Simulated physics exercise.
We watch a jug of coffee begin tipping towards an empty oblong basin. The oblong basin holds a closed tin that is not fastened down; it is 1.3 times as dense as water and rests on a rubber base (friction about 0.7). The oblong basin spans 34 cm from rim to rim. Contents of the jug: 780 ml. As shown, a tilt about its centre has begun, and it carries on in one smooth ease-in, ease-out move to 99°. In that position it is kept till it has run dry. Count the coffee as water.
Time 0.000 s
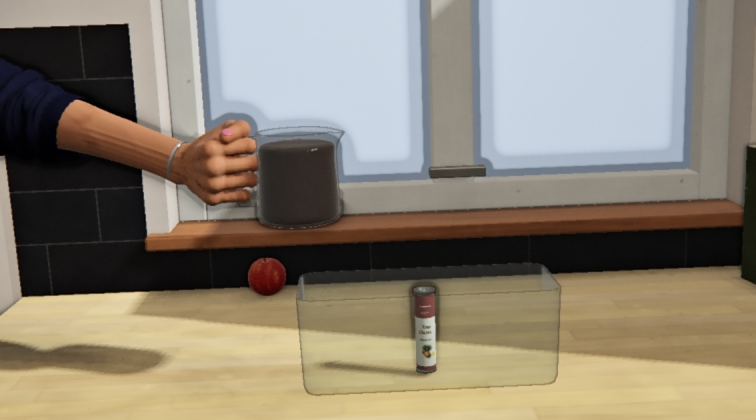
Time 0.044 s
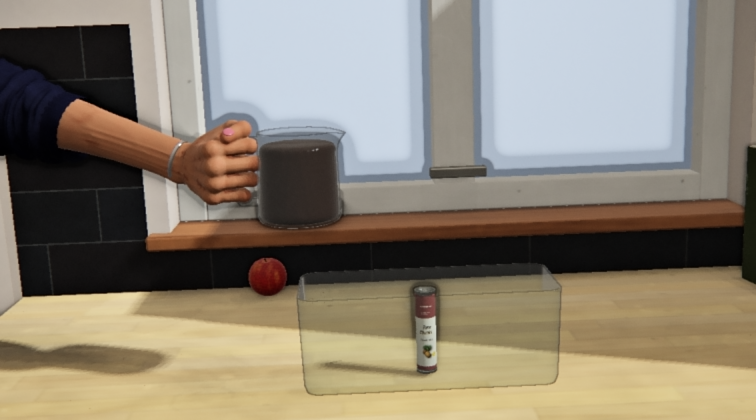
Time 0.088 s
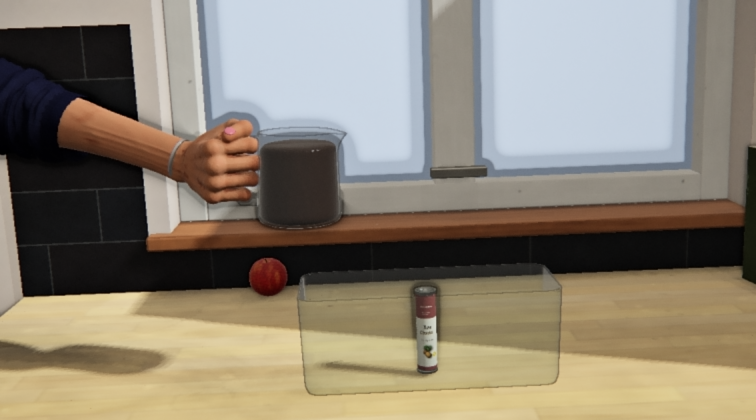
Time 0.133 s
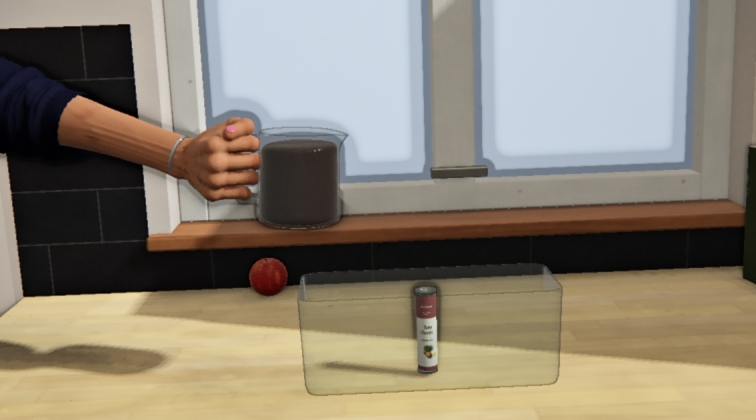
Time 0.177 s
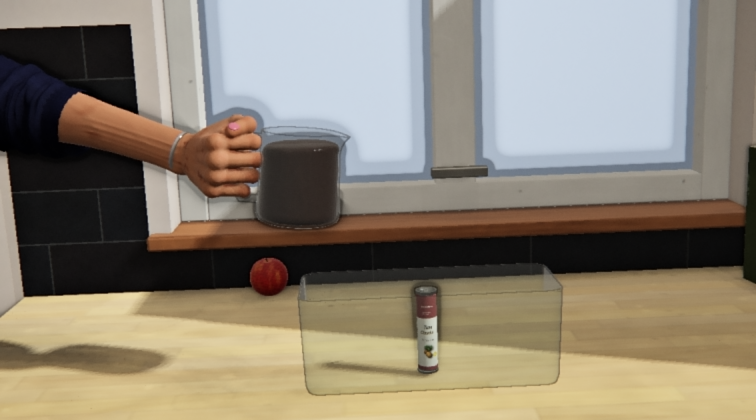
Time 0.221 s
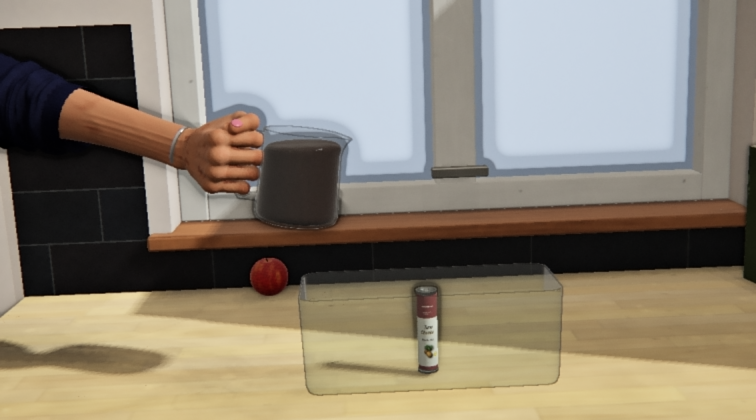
At the start, a hand at the left holds a glass jug of dark coffee upright above a wooden sill, while a small closed tin stands inside a clear oblong basin on the counter below. The hand then tilts the jug slightly to the right, and the basin and tin stay still.
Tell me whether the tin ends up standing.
It does not; it falls.
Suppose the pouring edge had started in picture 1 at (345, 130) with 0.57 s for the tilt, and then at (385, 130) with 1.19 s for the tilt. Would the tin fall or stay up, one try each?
Run one: It tumbles. Run two: It does not tip.
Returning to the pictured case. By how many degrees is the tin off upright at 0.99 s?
The lean is some 0° away from upright.
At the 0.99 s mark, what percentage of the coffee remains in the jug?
About 40 % is still there.
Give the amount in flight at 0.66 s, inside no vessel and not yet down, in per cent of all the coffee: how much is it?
Roughly 12 percent.
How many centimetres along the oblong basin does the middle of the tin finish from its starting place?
Roughly 8.5 cm.
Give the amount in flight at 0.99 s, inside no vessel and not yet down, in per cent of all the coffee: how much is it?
Airborne fraction: Approx. 22 %.
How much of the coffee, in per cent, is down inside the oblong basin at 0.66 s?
At that time the basin holds about 2 per cent of the liquid.
By 0.66 s the tilt is 58° and 86 per cent is still to pour; the tin stands where it began.
By 0.99 s the tilt is 92° and 39 per cent is still to pour; the tin stands where it began.
By 1.32 s the tilt is 99° and 9 per cent is still to pour; the tin lies on its side.
By 1.69 s the tilt is 99° and 2 per cent is still to pour; the tin lies on its side.
At rest the tin lies on its side.
